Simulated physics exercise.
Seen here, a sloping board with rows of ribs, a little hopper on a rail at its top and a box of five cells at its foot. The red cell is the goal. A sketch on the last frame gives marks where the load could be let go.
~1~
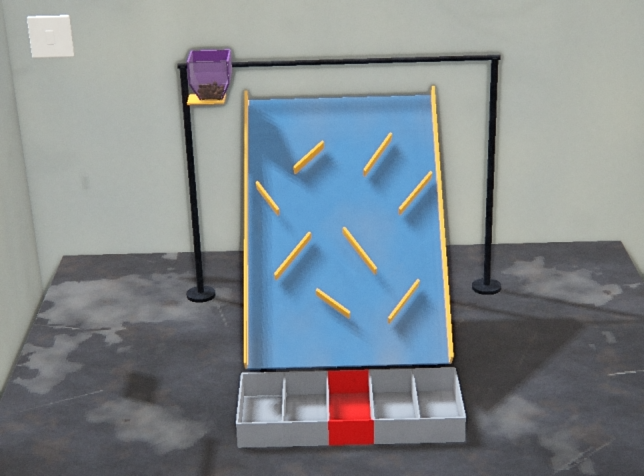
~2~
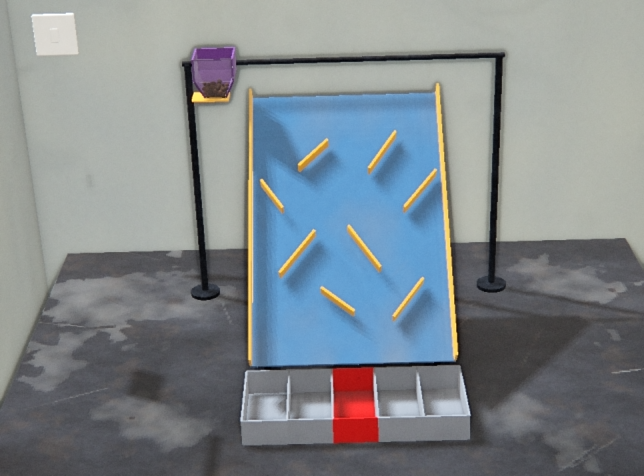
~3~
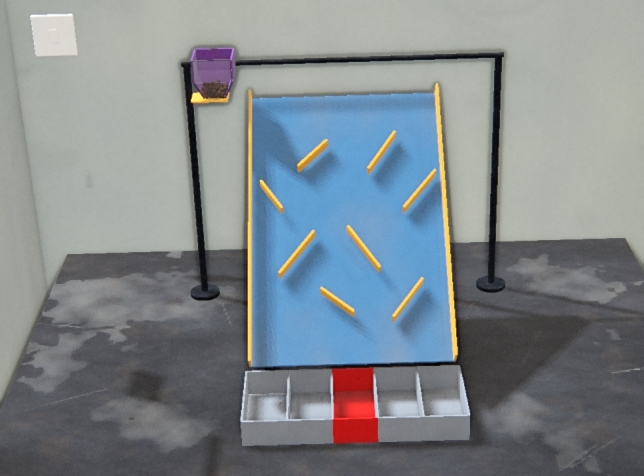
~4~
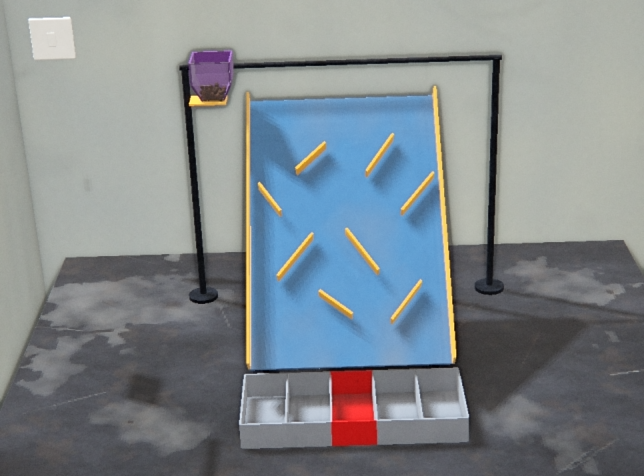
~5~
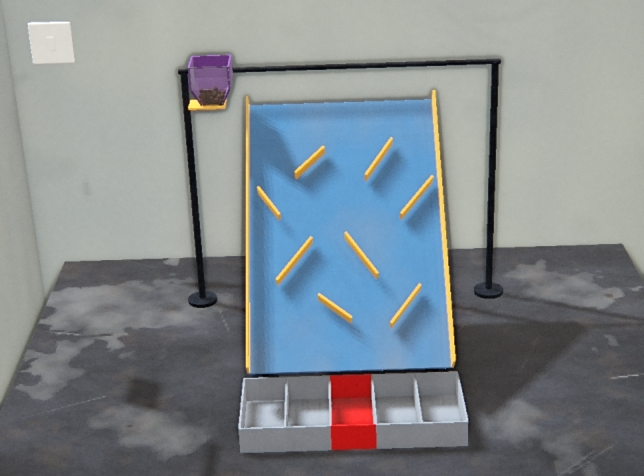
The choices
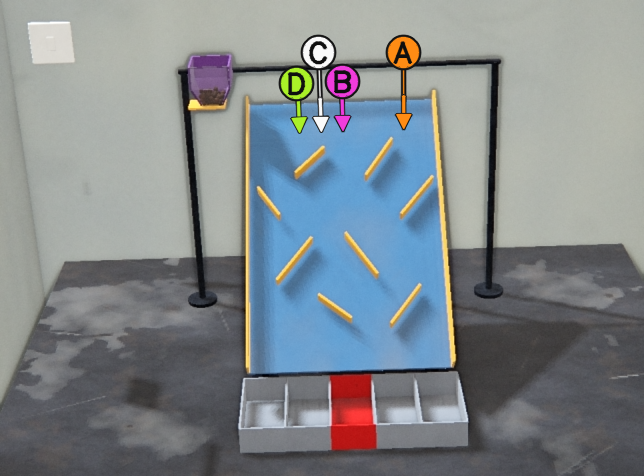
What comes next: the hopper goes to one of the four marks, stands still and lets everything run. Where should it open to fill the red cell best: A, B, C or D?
Choose A.
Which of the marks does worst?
Mark D.
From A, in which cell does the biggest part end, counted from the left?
It is the third one.
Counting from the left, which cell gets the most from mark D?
It is the first one.
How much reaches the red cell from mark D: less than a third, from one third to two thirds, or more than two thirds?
Mark D gives less than a third.
On the marked copy, mark A meets the board at (403, 123); mark B meets the board at (342, 125); mark C meets the board at (321, 126); mark D meets the board at (299, 127).
With A, about two thirds in the red cell, about a quarter in other cells.
With B, about a quarter in the red cell, most in other cells.
With C, about a quarter in the red cell, about two thirds in other cells.
With D, none in the red cell, all in other cells.
